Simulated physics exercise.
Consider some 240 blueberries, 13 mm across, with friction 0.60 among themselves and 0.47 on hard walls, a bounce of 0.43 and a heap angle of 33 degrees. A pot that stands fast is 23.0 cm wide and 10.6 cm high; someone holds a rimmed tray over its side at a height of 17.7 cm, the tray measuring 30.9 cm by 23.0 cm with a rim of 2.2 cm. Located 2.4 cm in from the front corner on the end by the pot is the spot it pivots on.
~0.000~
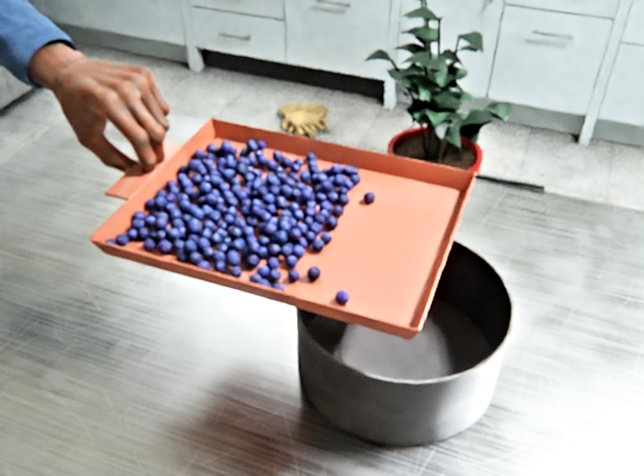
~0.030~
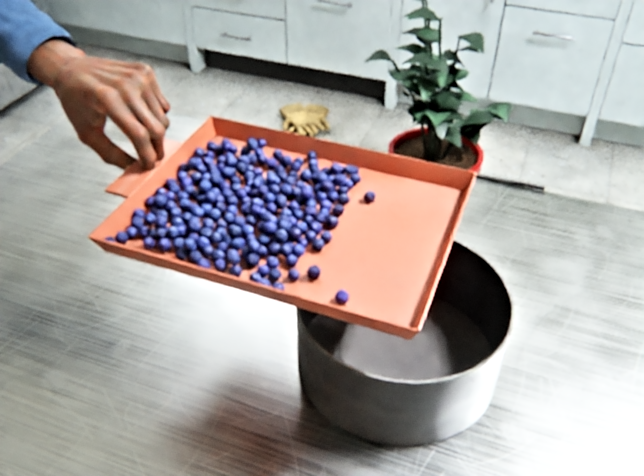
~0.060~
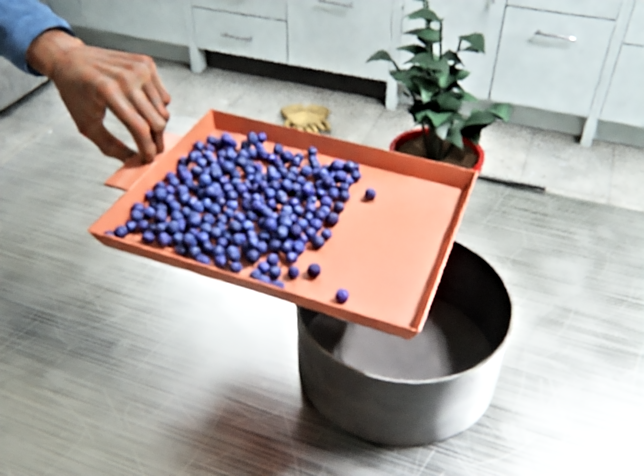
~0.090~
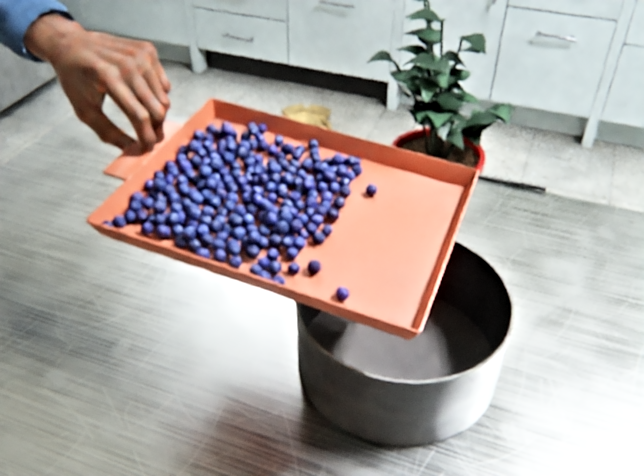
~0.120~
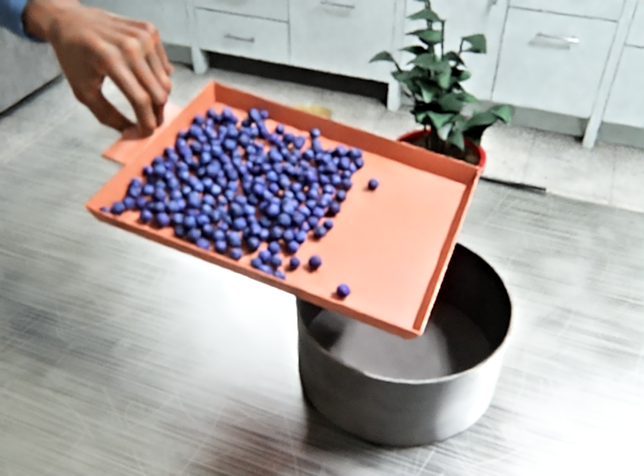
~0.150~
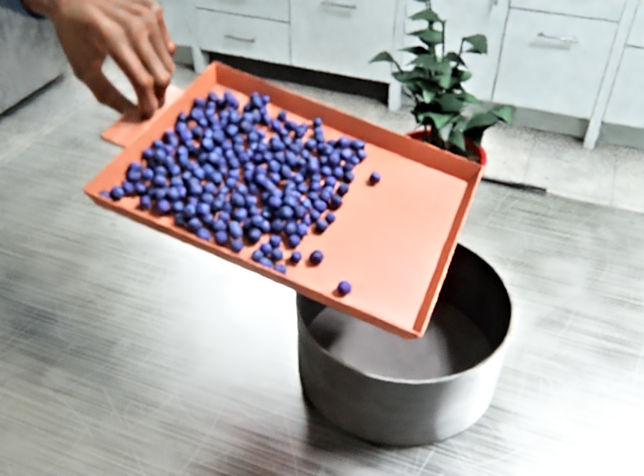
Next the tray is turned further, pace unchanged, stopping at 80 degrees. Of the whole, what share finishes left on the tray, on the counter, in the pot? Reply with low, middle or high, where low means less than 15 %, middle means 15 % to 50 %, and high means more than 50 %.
My answer: Tray - low; counter - high; pot - low.
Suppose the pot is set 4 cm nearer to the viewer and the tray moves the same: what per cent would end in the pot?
It would be near 10 per cent.
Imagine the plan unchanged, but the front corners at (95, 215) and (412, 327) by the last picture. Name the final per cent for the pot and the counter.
Pot 0, counter 100.
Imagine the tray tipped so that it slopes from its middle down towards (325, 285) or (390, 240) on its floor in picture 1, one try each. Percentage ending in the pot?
That would be close to 0 per cent, then close to 25 per cent.
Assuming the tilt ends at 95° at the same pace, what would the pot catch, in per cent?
That comes out at some 0 per cent.
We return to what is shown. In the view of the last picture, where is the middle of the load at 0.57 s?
I reckon close to (424, 236).
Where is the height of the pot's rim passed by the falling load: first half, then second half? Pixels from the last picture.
Earlier half at about (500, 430), later half at about (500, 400) in pixels.
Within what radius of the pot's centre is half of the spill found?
Distance: Around 26 cm.
After 0.40 s, tilt 46 degrees; the tray holds 100 %, the pot 0 %.
After 0.57 s, tilt 69 degrees; the tray holds 95 %, the pot 0 %.
After 0.86 s, tilt 80 degrees; the tray holds 10 %, the pot 0 %.
In the end, at 2.0 s, tray 0 %, counter 95 %, pot 5 %.
